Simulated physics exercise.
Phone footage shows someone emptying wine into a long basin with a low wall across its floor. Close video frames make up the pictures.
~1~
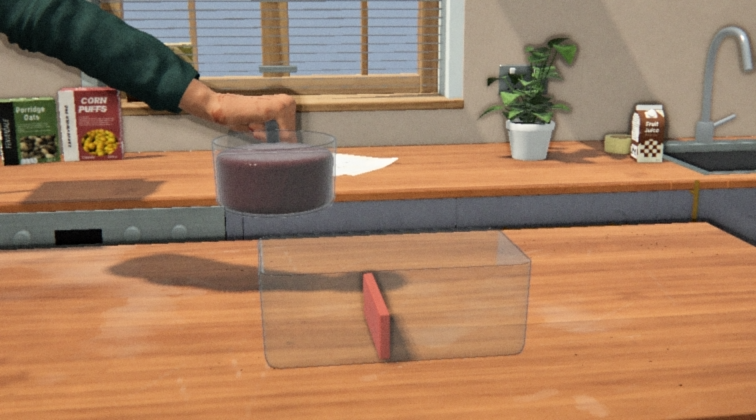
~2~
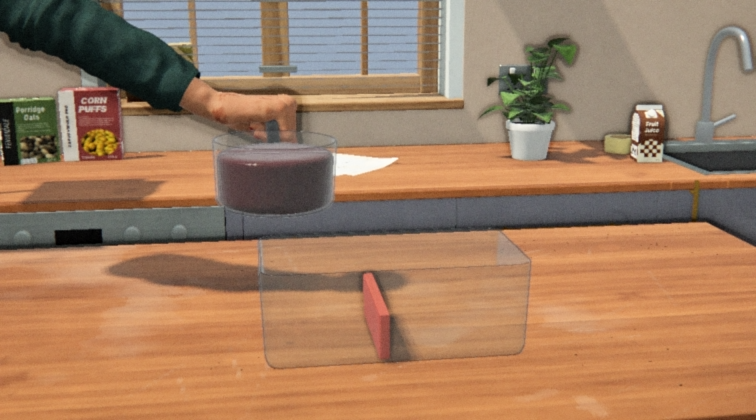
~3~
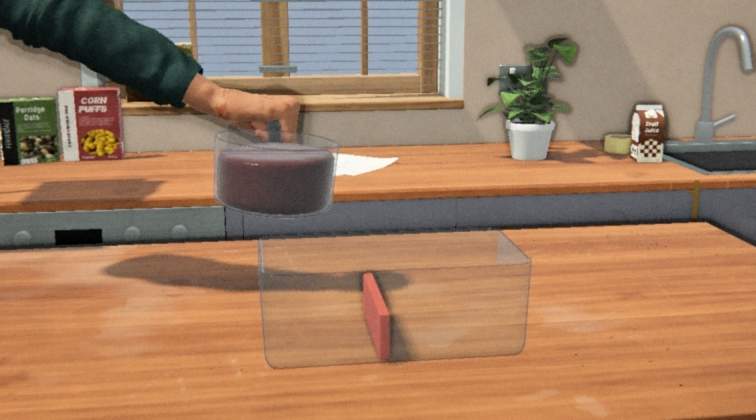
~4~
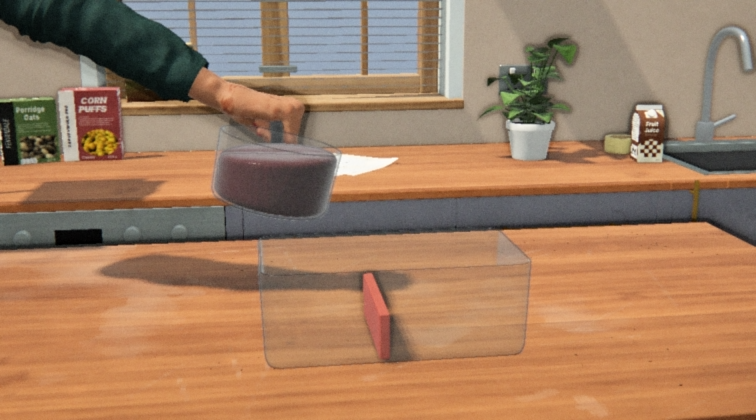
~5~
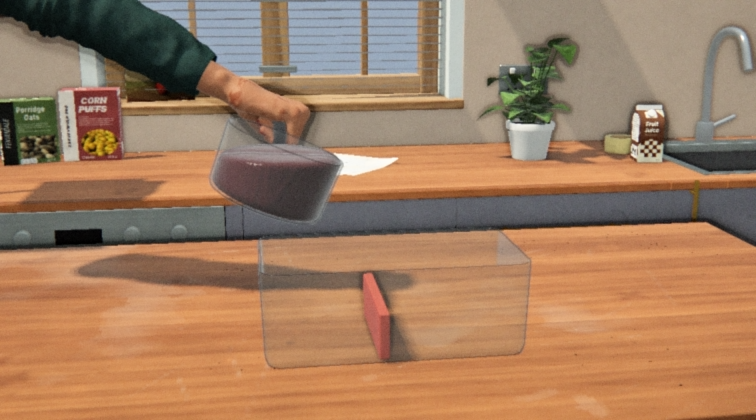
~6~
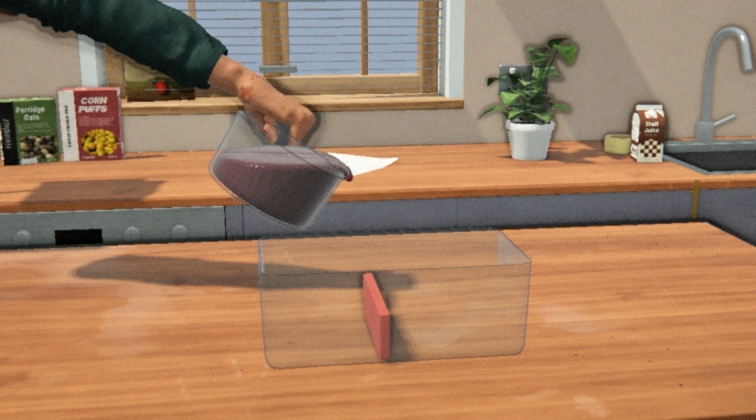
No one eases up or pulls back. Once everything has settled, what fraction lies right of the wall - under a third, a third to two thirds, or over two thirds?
The share right of the wall is a middling part, a third to two thirds.
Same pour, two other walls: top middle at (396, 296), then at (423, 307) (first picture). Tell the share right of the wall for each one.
My guess is some 15 percent the first time and some 20 percent the second.
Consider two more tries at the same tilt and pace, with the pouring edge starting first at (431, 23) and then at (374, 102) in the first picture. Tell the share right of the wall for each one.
Roughly 75 per cent, and 90 per cent.
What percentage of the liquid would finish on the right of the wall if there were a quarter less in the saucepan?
Near 25 parts in a hundred.
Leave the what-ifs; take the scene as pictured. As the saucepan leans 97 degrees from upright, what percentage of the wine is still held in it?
Some 25 per cent has not yet come out.
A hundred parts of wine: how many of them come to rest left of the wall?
Share approx. 55 %.
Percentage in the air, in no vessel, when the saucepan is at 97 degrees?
25 %.
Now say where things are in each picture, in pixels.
In the first picture, it leans 0°; its right rim is at (335, 140); the wine meets the walls at (216, 154) and (332, 151); the long basin's rim runs from (259, 257) to (514, 246); the wall's top is at (376, 294).
In the second picture, it leans 1°; its right rim is at (336, 141); the wine meets the walls at (216, 154) and (333, 151).
In the third picture, it leans 6°; its right rim is at (338, 146); the wine meets the walls at (217, 153) and (334, 153).
In the fourth picture, it leans 13°; its right rim is at (340, 154); the wine meets the walls at (218, 154) and (337, 154).
In the fifth picture, it leans 22°; its right rim is at (342, 164); the wine meets the walls at (218, 154) and (341, 157).
In the sixth picture, it leans 33°; its right rim is at (342, 177); the wine meets the walls at (214, 156) and (343, 167); 4 per cent is over the edge.
A moment on, the saucepan is tipped on its side and 26 per cent is still to pour, 15 is left of the wall and 33 right of it.
Next, the saucepan is tipped right over and 3 per cent is still to pour, 49 is left of the wall and 44 right of it.
Then the saucepan is tipped right over and 0 per cent is still to pour, 54 is left of the wall and 45 right of it.
Later the saucepan is tipped right over and 0 per cent is still to pour, 54 is left of the wall and 45 right of it.
In the end 54 per cent lies left of the wall, 45 right of it and 1 outside.
